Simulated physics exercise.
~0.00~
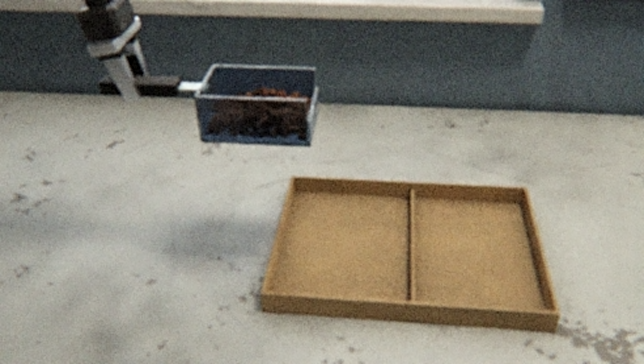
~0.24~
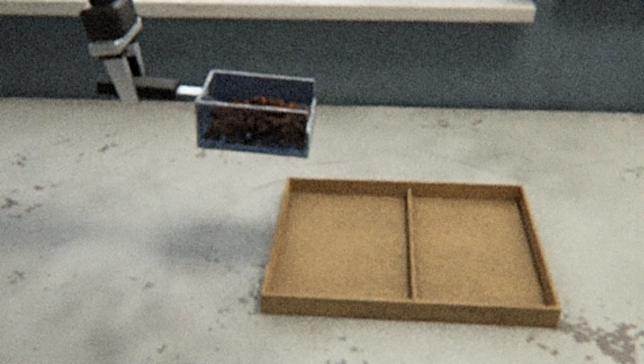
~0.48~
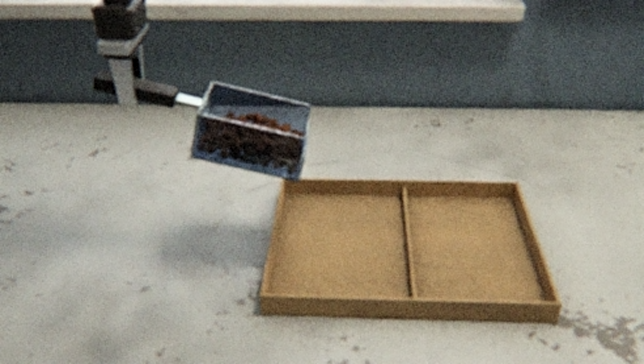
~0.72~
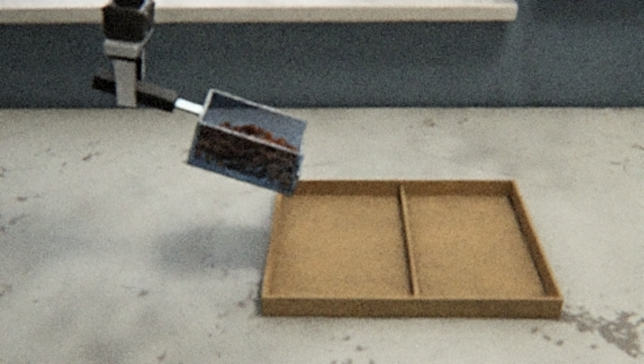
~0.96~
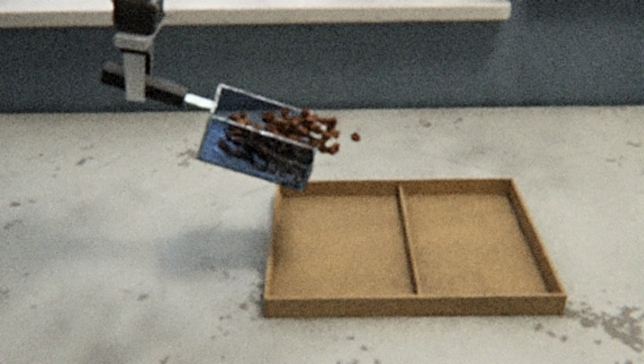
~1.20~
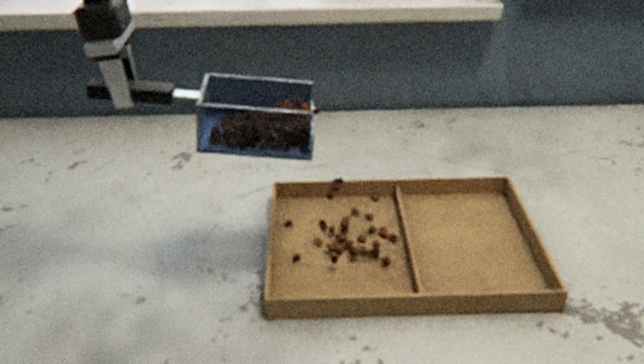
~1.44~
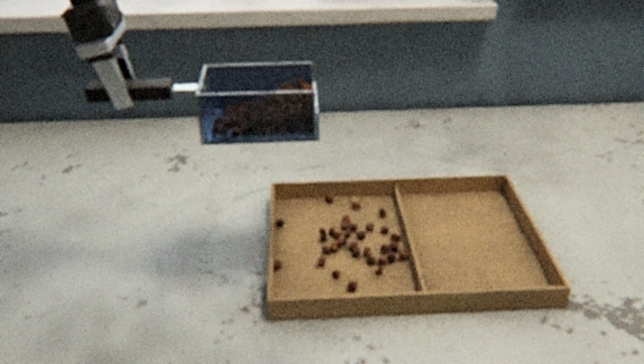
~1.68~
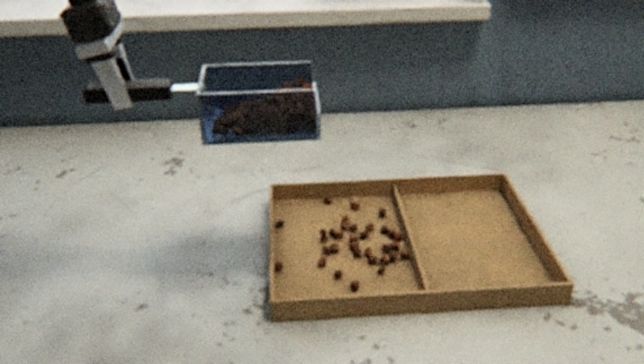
Robotic arm tipping a clear box of brown pellets, spilling some into a divided tray's left compartment, then levelling the still-loaded box.
